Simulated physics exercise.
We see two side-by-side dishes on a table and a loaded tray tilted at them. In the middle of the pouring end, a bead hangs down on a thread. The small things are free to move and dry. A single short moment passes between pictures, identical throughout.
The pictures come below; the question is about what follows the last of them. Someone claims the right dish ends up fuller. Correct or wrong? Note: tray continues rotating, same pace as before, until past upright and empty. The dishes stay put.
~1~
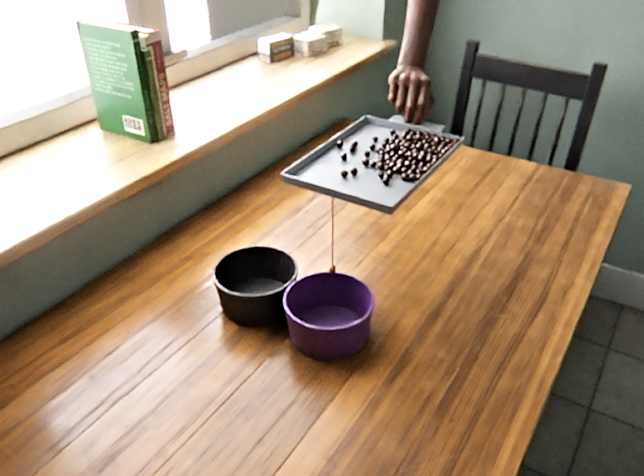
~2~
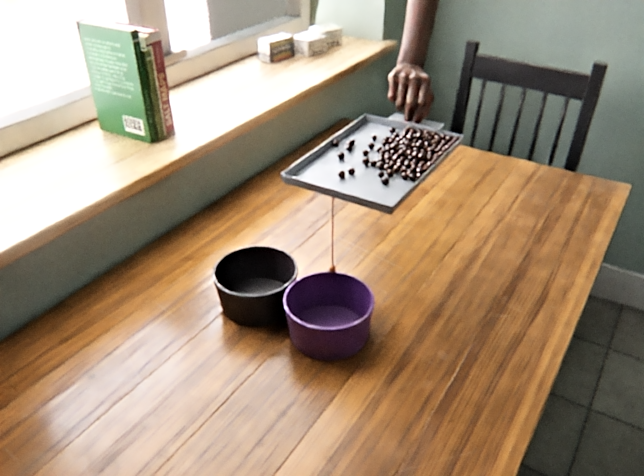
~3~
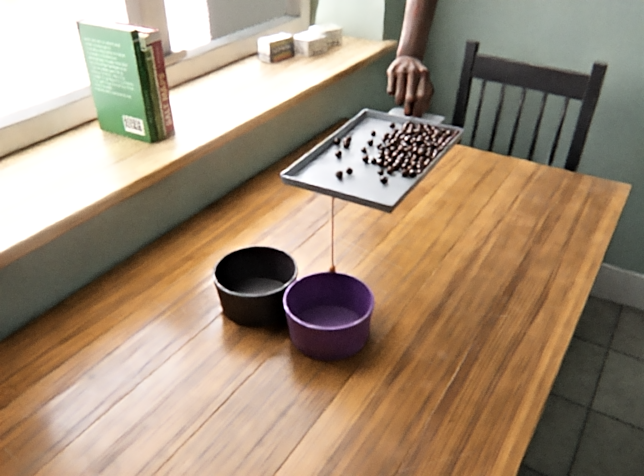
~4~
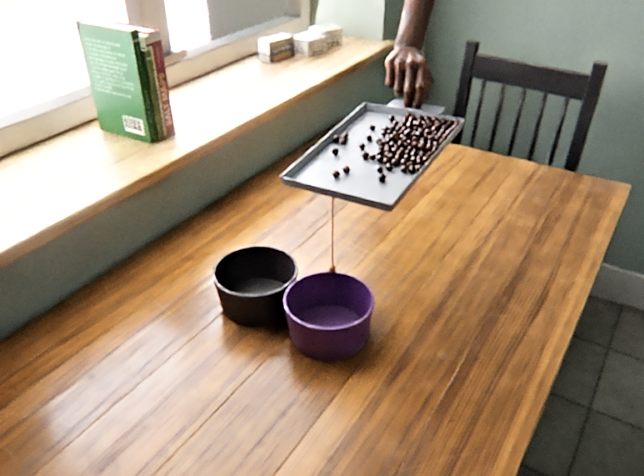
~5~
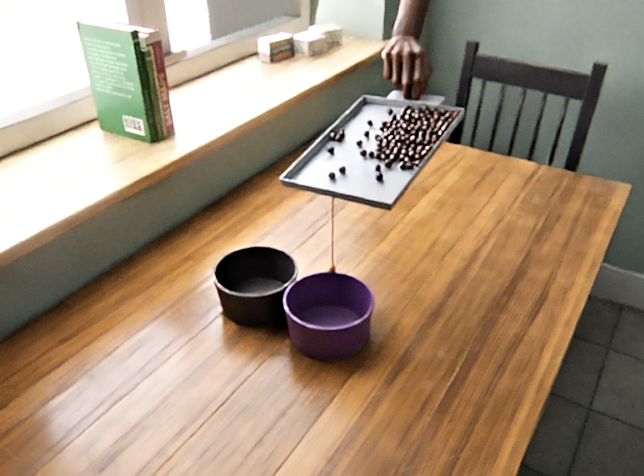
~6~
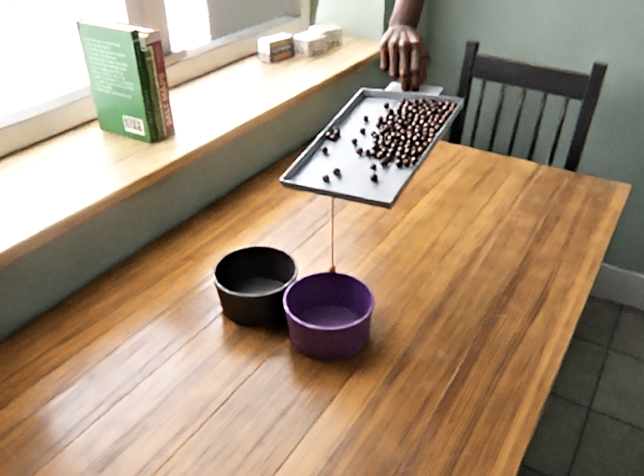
Wrong - the left dish ends fuller.
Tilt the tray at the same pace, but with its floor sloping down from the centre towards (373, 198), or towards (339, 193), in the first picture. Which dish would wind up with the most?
The rightmost dish; the rightmost dish.
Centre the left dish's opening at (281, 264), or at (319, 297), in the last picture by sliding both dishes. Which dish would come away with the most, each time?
The leftmost dish, then the leftmost dish.
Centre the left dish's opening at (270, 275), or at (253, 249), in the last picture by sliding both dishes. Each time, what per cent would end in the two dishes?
It would be roughly 90 per cent in the first placement and roughly 70 per cent in the second.
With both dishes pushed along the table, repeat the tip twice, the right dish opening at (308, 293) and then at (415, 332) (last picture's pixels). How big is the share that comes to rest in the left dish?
Near 30 % and 20 %.
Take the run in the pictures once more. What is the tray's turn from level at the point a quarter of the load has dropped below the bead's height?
Roughly 65 degrees of turn.
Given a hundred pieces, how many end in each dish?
The left dish ends up with around 80 percent of the load, the right dish with around 20 percent.
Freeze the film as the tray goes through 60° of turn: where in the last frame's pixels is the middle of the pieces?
Close to (307, 179).
Soon after the last picture, tray tipped steeply; about two thirds on the tray; a small part in the right dish; about a quarter in the left dish; a stray few outside both; a small part in the air.
A little later, tray tipped past a quarter turn; a small part on the tray; a small part in the right dish; about half in the left dish; a stray few outside both; about a quarter in the air.
Later still, tray tipped past a quarter turn; about a quarter in the right dish; most in the left dish; a small part outside both.
By the end, tray tipped past a quarter turn; about a quarter in the right dish; most in the left dish; a small part outside both.
